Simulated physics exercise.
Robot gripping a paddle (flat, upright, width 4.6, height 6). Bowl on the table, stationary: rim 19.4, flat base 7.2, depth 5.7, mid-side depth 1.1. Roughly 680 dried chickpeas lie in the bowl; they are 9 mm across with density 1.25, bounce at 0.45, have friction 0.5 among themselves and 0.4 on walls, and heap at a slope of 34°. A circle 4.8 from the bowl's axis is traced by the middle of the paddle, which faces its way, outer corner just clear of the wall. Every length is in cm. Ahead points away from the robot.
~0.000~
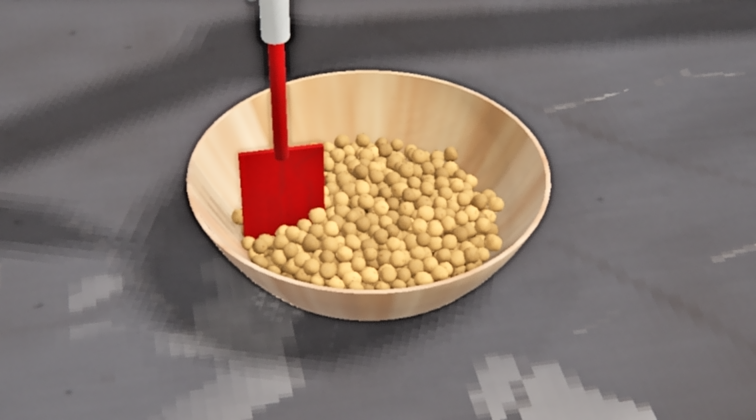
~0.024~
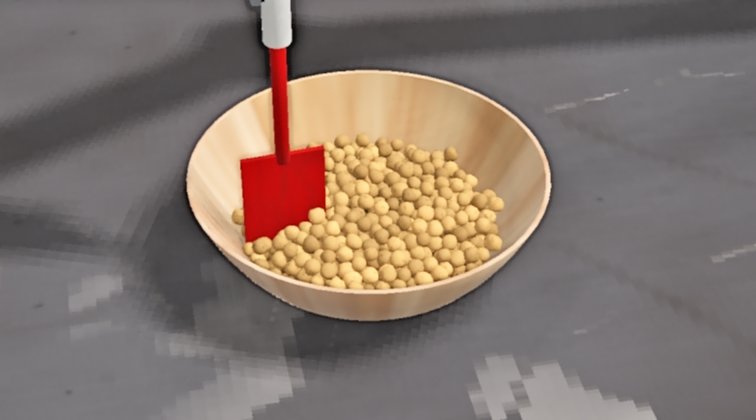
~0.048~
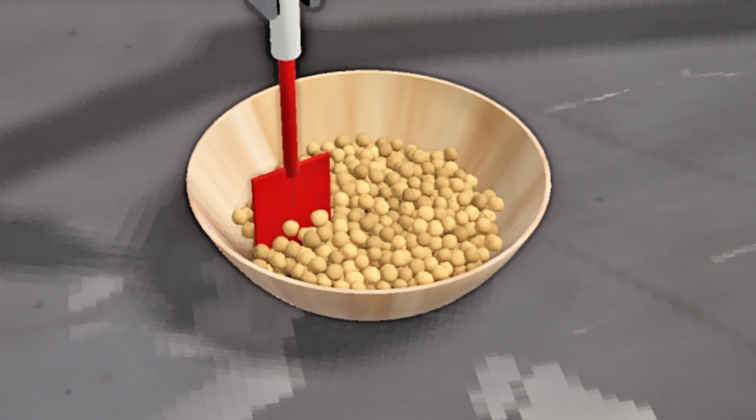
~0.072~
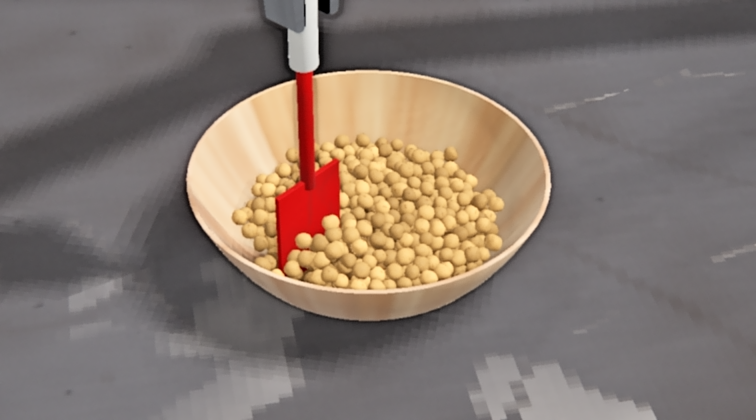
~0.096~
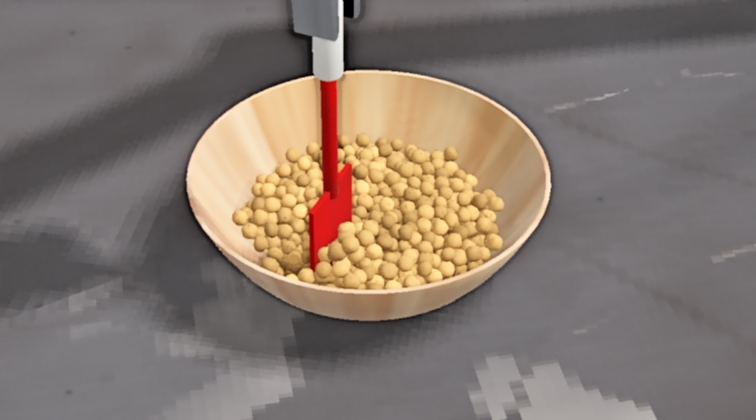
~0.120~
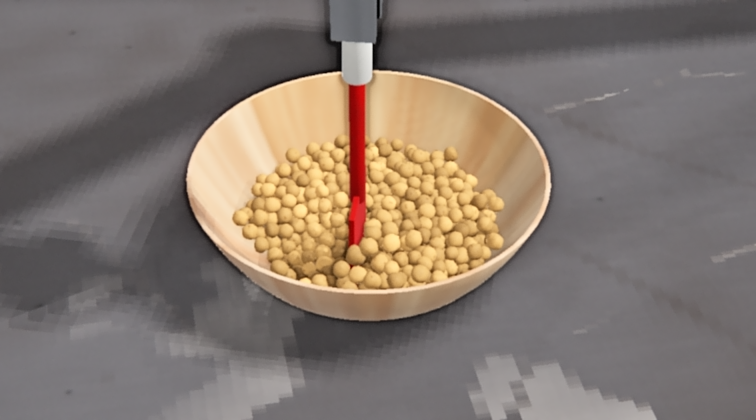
A robot gripper sweeps a red paddle rightward through the chickpeas in a bowl, turning it edge-on.
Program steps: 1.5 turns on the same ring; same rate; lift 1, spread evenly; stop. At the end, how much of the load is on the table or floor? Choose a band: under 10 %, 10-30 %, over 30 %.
Band: 10-30 %.
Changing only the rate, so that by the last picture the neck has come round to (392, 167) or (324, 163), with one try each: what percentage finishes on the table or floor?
First try: About 30 %; second try: About 10 %.
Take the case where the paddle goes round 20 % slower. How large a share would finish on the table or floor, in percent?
15 %.
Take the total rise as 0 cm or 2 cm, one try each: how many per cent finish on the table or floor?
It comes to about 30 per cent and about 15 per cent.
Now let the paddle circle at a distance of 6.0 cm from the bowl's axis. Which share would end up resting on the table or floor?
In that case some 0 %.
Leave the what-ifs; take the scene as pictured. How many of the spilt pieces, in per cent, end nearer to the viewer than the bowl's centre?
Around 40 percent of it.
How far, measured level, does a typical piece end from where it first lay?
About 7 centimetres.
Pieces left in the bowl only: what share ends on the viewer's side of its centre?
Close to 50 in a hundred.
By 0.37 s, 253° round, highest piece 9 above the table; 620 in the bowl, 31 on the table or floor, 28 in flight or on the tool.
By 0.62 s, 75° round, highest piece 8 above the table; 562 in the bowl, 103 on the table or floor, 14 in flight or on the tool.
By 0.95 s, 180° round, highest piece 5 above the table; 553 in the bowl, 126 on the table or floor.
By 1.65 s, 180° round, highest piece 5 above the table; 553 in the bowl, 126 on the table or floor.
Final count, 553 in the bowl, 126 on the table or floor. That is 19 % on the table or floor.
